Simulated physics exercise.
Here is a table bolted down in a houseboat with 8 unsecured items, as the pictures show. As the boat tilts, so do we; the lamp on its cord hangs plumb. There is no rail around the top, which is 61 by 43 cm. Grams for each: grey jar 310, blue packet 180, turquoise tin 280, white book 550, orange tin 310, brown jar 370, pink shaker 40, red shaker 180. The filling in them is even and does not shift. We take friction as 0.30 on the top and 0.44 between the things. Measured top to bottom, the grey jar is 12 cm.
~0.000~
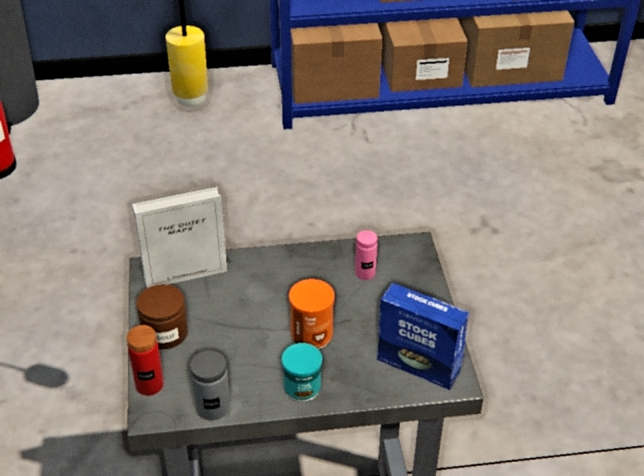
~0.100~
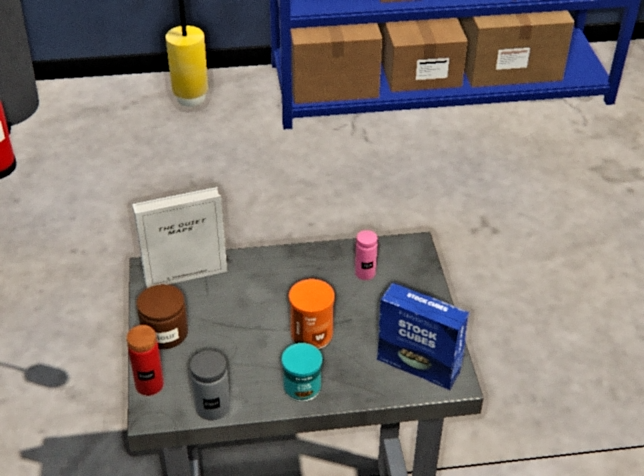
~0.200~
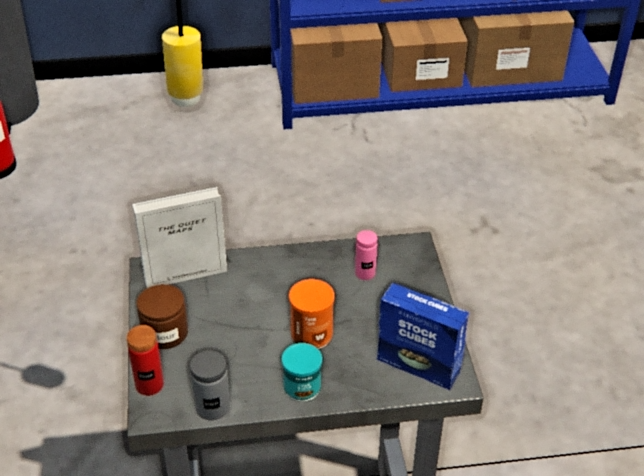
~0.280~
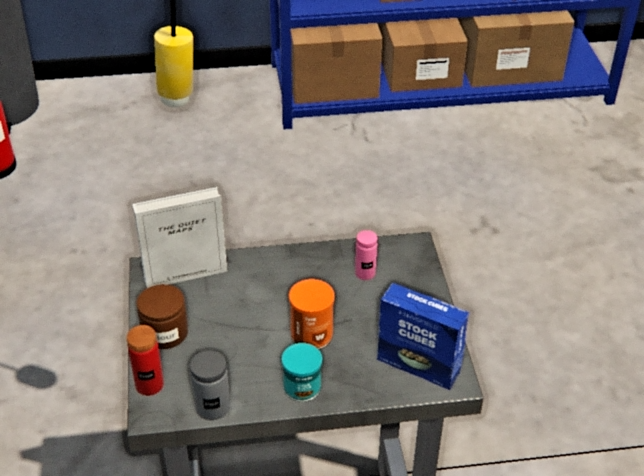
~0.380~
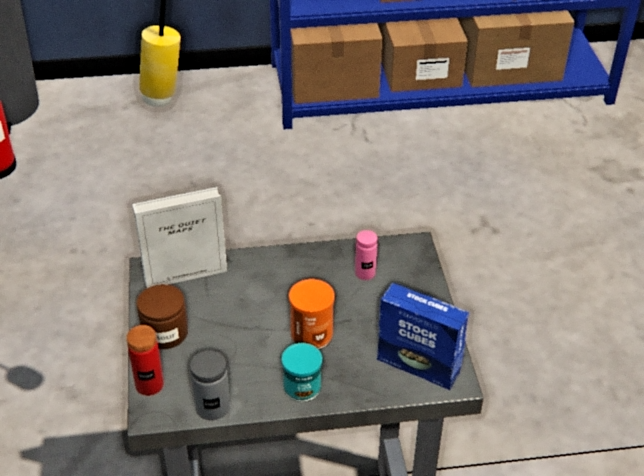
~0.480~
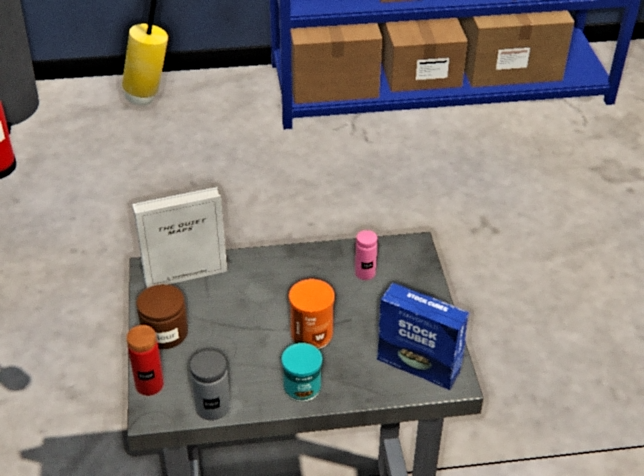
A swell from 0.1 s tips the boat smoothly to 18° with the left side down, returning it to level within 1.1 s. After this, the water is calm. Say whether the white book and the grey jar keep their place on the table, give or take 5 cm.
White book: In place. Grey jar: In place.
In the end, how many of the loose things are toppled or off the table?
That makes 0.
After 0.68 s, heel 18°, left side down.
After 0.78 s, heel 16°, left side down.
After 1.08 s, heel 2°, left side down.
At rest (1.7 s), all 8 in place, give or take 5 cm. In the last view, white book near (178, 240), grey jar near (208, 386).
